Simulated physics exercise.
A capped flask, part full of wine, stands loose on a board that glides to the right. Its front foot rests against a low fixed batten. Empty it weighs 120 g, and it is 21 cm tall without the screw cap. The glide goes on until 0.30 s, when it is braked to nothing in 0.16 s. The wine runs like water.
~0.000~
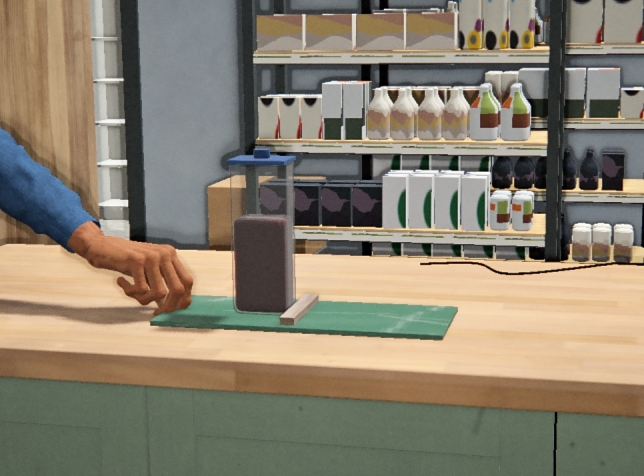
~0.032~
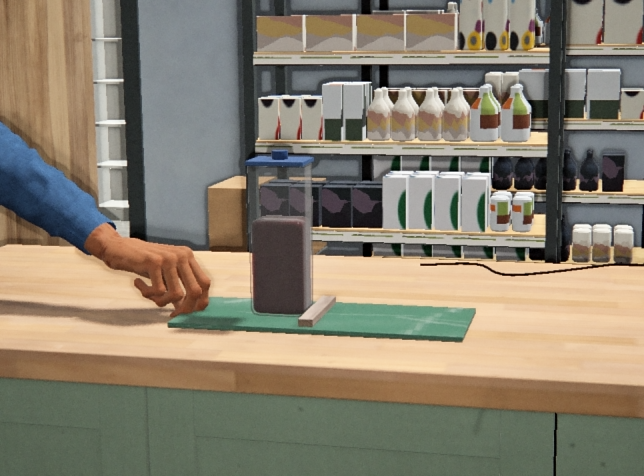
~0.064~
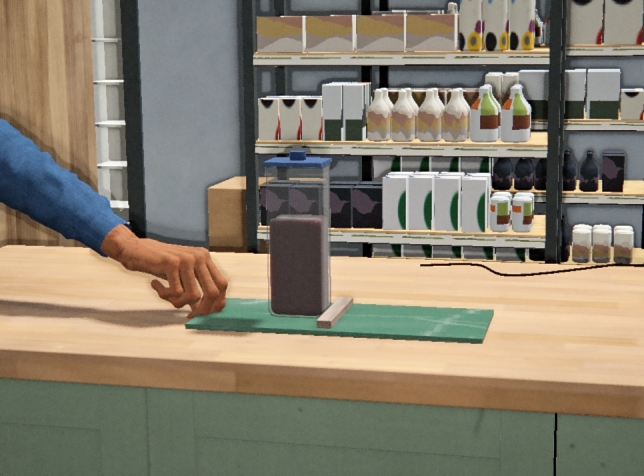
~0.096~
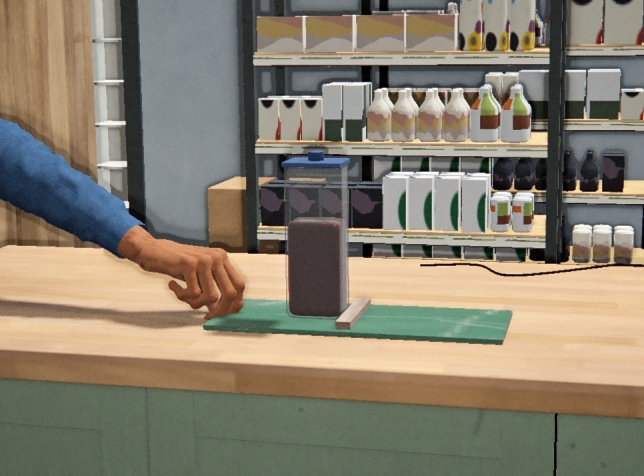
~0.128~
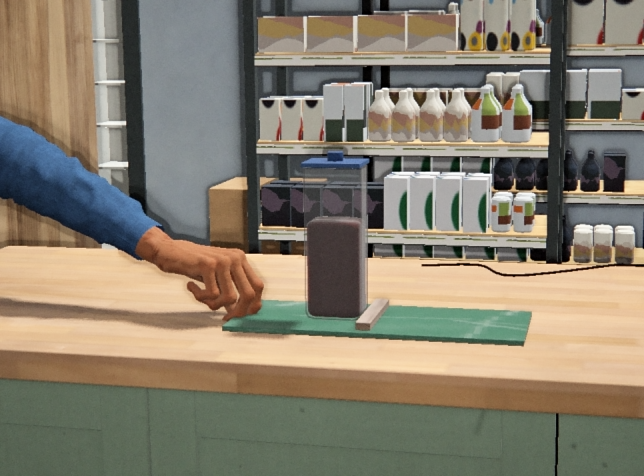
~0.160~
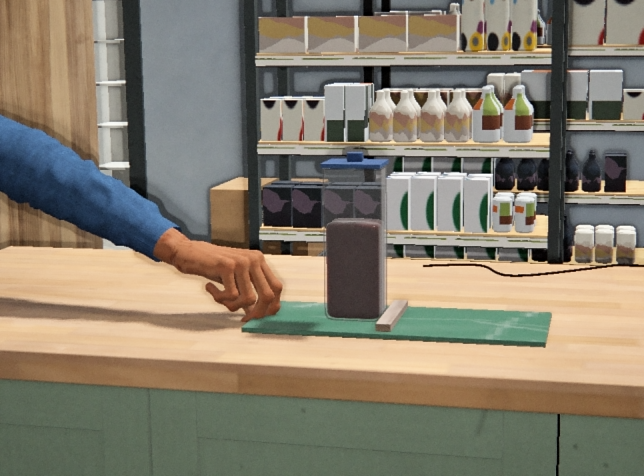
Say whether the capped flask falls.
The capped flask stays up.
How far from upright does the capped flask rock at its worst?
About 9°.
After 0.46 s the board moves at 0.00 m/s; the capped flask leans 6°.
After 0.58 s the capped flask leans 6°.
After 0.74 s the capped flask stands where it began.
After 0.96 s the capped flask stands where it began.
In the end the capped flask stands where it began.
